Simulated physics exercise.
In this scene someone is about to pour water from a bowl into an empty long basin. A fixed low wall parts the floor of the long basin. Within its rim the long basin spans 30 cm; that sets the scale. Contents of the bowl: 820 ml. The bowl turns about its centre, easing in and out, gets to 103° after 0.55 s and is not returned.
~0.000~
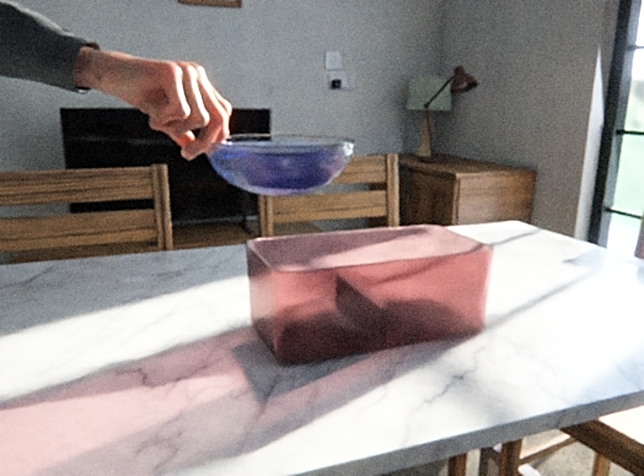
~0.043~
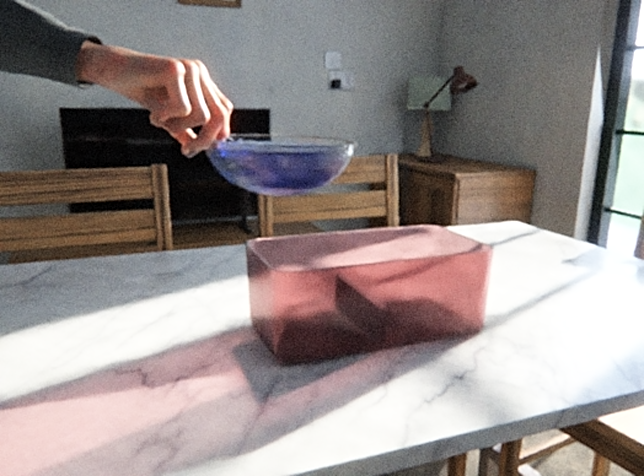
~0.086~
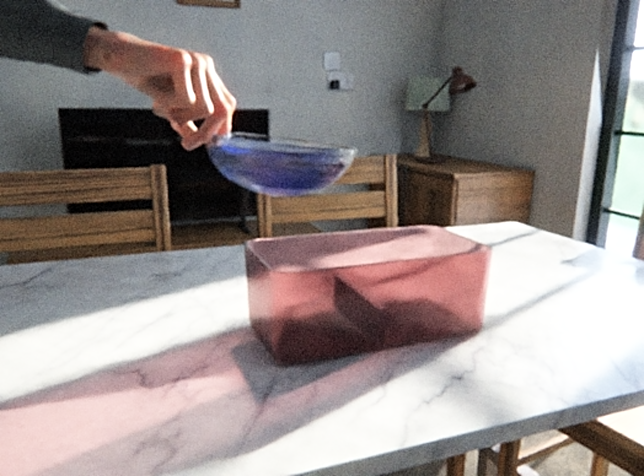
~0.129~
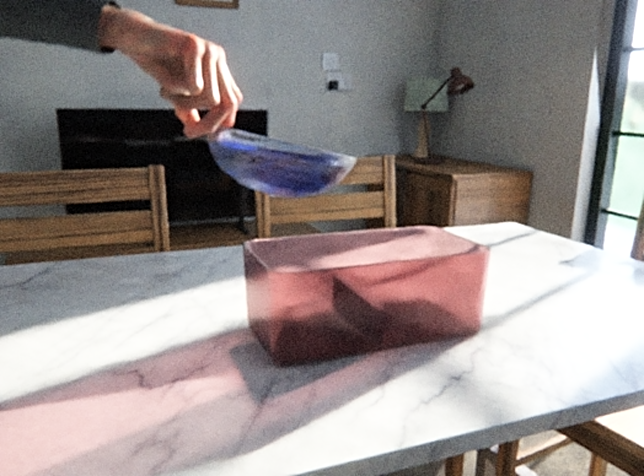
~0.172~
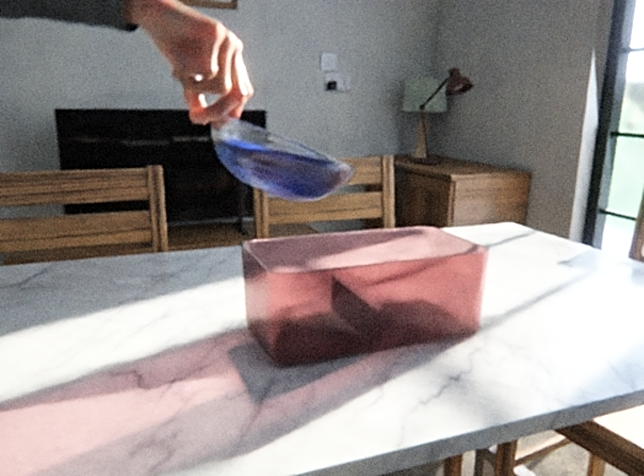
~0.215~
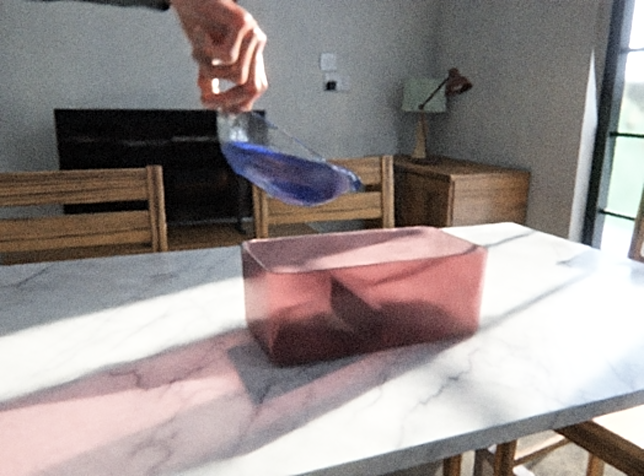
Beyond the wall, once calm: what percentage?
59 out of 100.
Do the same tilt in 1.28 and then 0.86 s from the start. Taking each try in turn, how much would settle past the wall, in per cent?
80 in a hundred, followed by 75 in a hundred.
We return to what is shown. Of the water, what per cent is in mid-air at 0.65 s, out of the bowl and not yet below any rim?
I'd put it at about 20 per cent of the liquid.
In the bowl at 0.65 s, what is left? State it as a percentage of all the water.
Near 0 in a hundred.
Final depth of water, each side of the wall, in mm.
Some 16 mm on the left and some 22 mm on the right.
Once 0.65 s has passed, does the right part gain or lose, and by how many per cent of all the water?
Its share increases, some 10 in a hundred.
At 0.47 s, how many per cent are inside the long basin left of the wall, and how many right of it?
About 24 left, 64 right.
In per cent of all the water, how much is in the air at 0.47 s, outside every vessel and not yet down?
It comes to about 10 percent.
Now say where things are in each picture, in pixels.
It leans 0°; its right rim is at (349, 140); the water meets the walls at (207, 150) and (343, 147); the long basin's rim runs from (258, 257) to (465, 237); the wall's top is at (359, 290), in the first picture.
It leans 2°; its right rim is at (349, 142); the water meets the walls at (207, 148) and (343, 148), in the second picture.
It leans 6°; its right rim is at (349, 149); the water meets the walls at (208, 145) and (342, 152), in the third picture.
It leans 13°; its right rim is at (348, 159); the water meets the walls at (210, 141) and (344, 157), in the fourth picture.
It leans 23°; its right rim is at (346, 172); the water meets the walls at (215, 138) and (336, 163); 3 per cent is over the edge, in the fifth picture.
It leans 34°; its right rim is at (342, 186); the water meets the walls at (222, 140) and (323, 166); 11 per cent is over the edge, in the sixth picture.
Then, 0.47 s in, the tilt is 97° and 1 per cent is still to pour, 25 is left of the wall and 63 right of it.
Then, 0.65 s in, the tilt is 103° and 0 per cent is still to pour, 28 is left of the wall and 50 right of it.
Then, 0.84 s in, the tilt is 103° and 0 per cent is still to pour, 32 is left of the wall and 59 right of it.
Then, 1.05 s in, the tilt is 103° and 0 per cent is still to pour, 35 is left of the wall and 59 right of it.
Finally, 35 per cent lies left of the wall, 59 right of it and 6 outside.
